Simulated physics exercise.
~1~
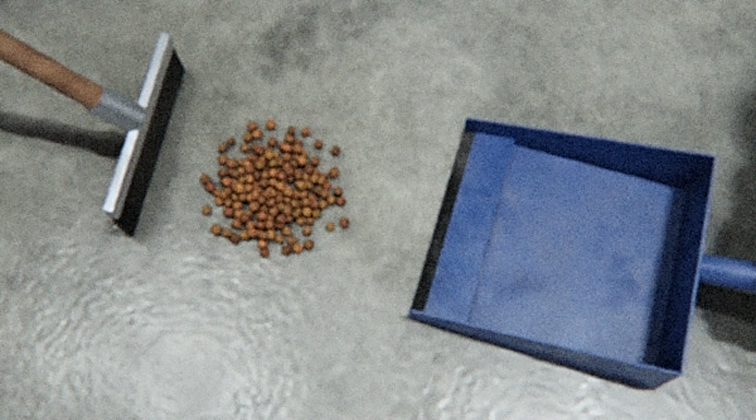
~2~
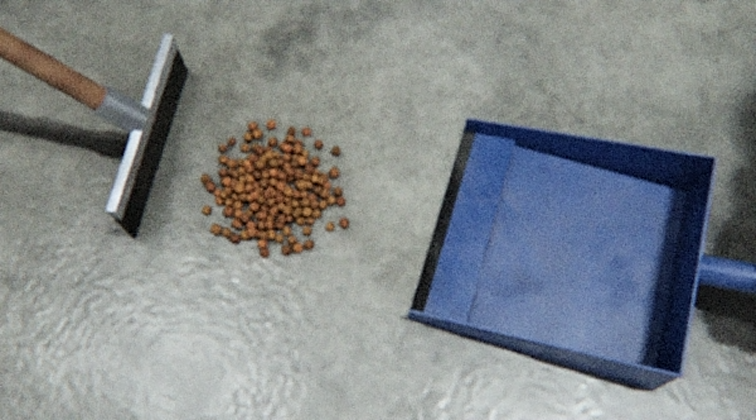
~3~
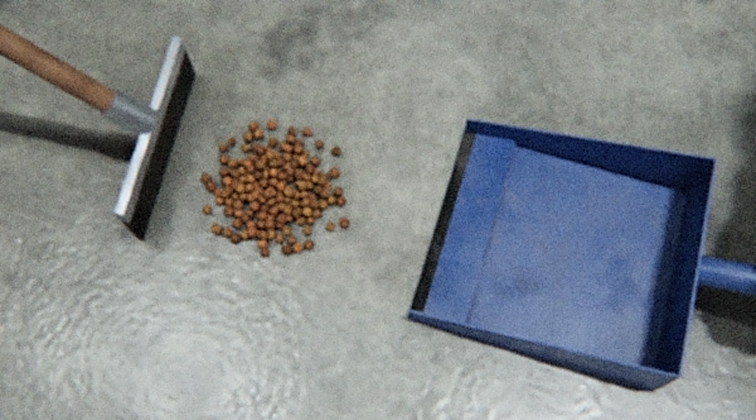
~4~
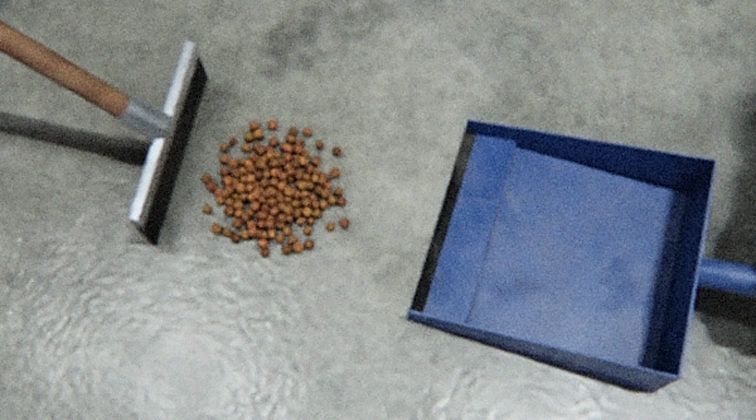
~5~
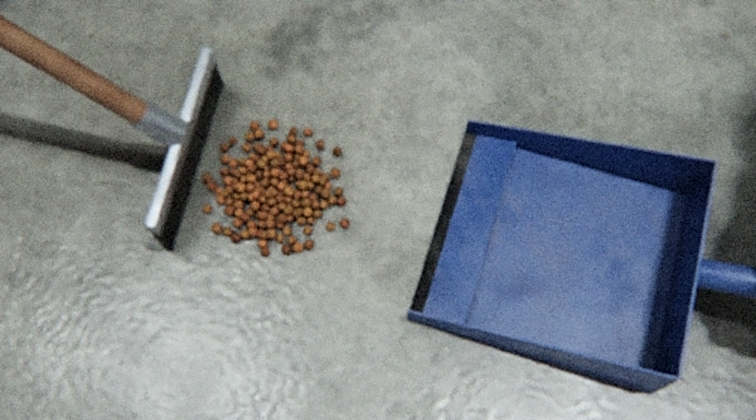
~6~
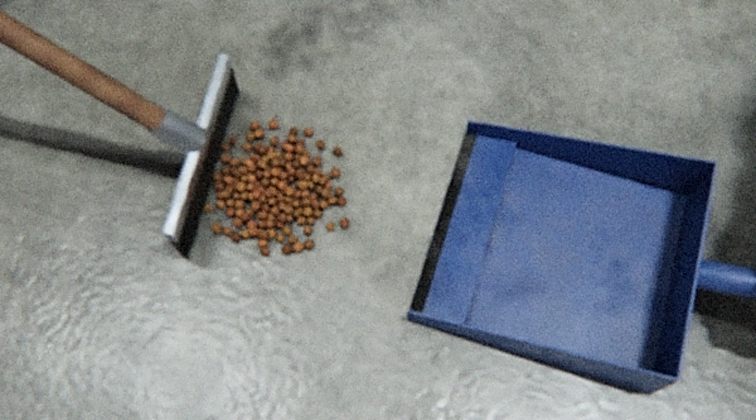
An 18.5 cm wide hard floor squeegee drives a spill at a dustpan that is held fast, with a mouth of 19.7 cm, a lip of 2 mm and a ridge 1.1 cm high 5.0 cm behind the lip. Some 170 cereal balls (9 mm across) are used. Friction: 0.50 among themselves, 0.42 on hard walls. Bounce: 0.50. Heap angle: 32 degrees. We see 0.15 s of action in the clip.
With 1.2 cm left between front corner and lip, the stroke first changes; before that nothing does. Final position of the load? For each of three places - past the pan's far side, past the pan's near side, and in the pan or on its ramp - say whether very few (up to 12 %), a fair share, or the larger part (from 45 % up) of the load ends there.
Past the pan's far side: Very few, past the pan's near side: Very few, in the pan or on its ramp: A fair share.
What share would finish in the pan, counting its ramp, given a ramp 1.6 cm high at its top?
I'd guess close to 35 per cent.
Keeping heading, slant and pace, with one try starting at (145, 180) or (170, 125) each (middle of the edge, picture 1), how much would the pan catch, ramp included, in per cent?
Roughly 30 % and 40 %.
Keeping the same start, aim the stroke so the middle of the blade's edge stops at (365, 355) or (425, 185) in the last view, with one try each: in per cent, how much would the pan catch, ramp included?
About 5 and 50 per cent.
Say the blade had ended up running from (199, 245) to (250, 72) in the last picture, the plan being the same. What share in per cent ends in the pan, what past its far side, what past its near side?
You'd see pan at 45, far at 5 and near at 10.
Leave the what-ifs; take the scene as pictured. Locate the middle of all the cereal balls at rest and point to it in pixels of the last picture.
Roughly (433, 236).
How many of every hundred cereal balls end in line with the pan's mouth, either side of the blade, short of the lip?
50 per cent.
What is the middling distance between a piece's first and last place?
That distance is close to 16 cm.
Then, 0.18 s after the last picture, middle of the blade 12 cm from the lip; 0 % over the lip, far side 0 %, near side 0 %.
Then, 0.31 s after the last picture, middle of the blade 5 cm from the lip; 5 % over the lip, far side 5 %, near side 5 %.
Then, 0.56 s after the last picture, middle of the blade 2 cm from the lip; 40 % over the lip, far side 5 %, near side 5 %.
In the end, far side 5 %, near side 5 %, pan 40 %, in front of the lip or behind the blade 50 %.
